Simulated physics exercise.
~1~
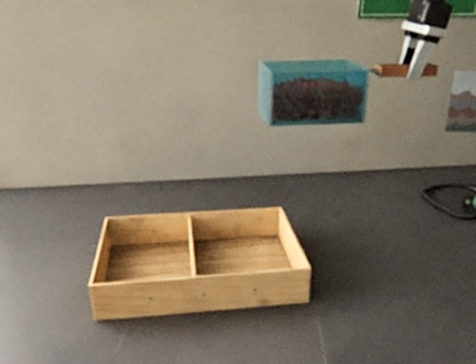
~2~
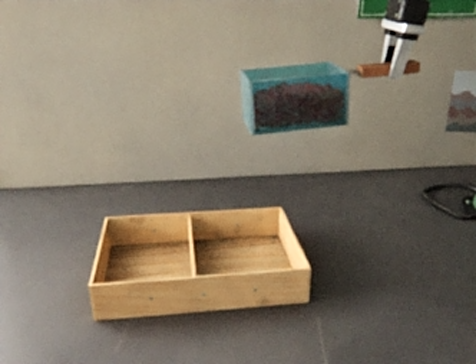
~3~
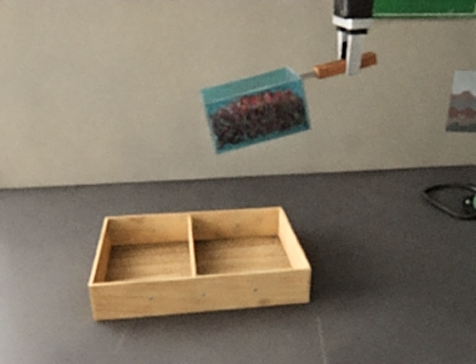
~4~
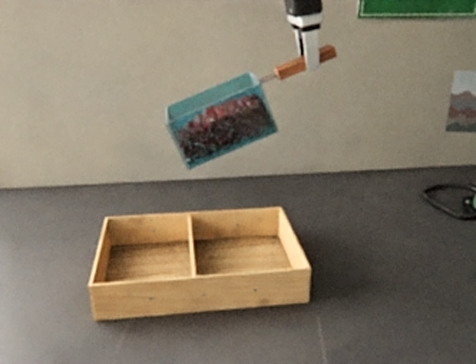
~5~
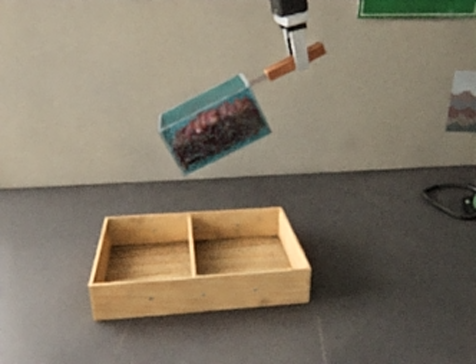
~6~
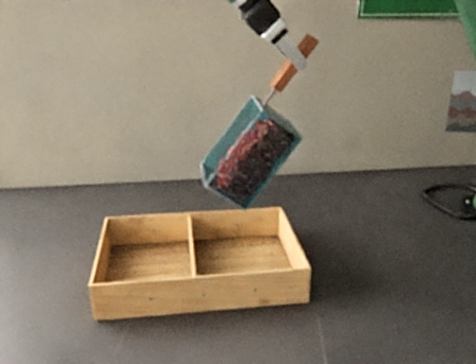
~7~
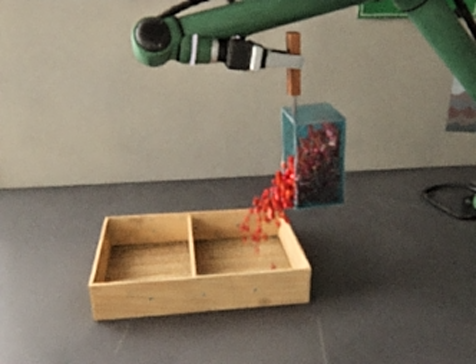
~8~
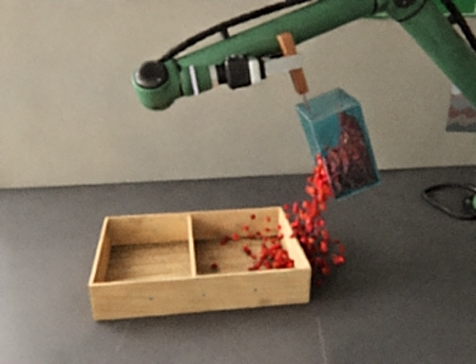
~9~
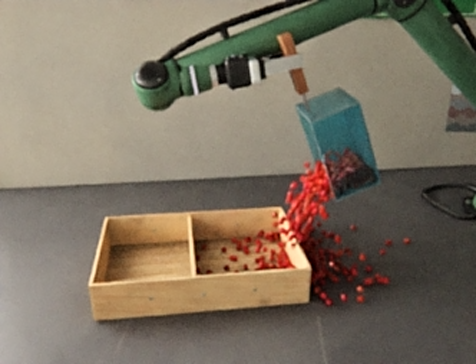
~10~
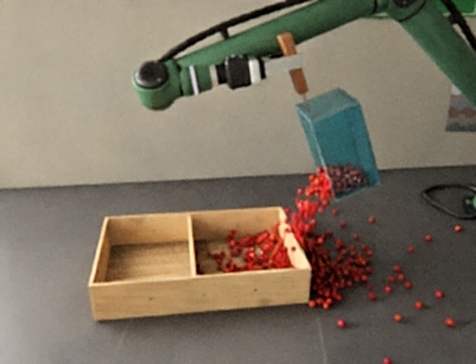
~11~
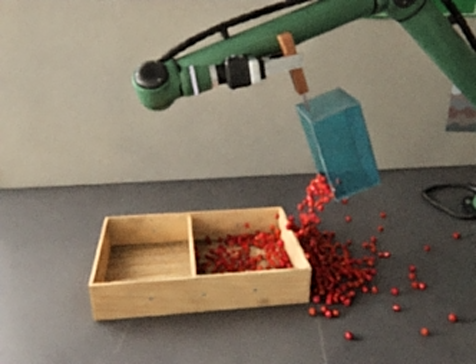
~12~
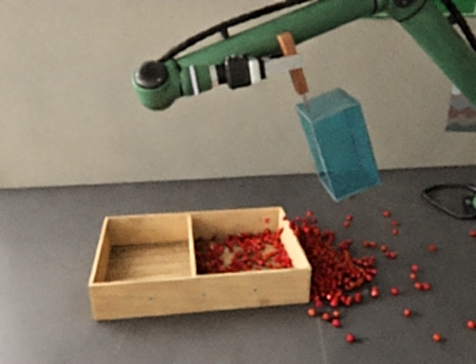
A dark grey table stands before a plain beige wall, seen from the front and slightly above. A shallow wooden crate split in two by a cross wall rests on it, while a gripper at upper right holds a clear teal box of dark red beads by its brown handle. The gripper carries the box left, tipping it gradually, then swings it back right as a green arm comes into view. Red beads pour over the crate's right edge, some landing in the right part, many scattering across the table. The box empties and hangs tilted, with more beads outside than inside.
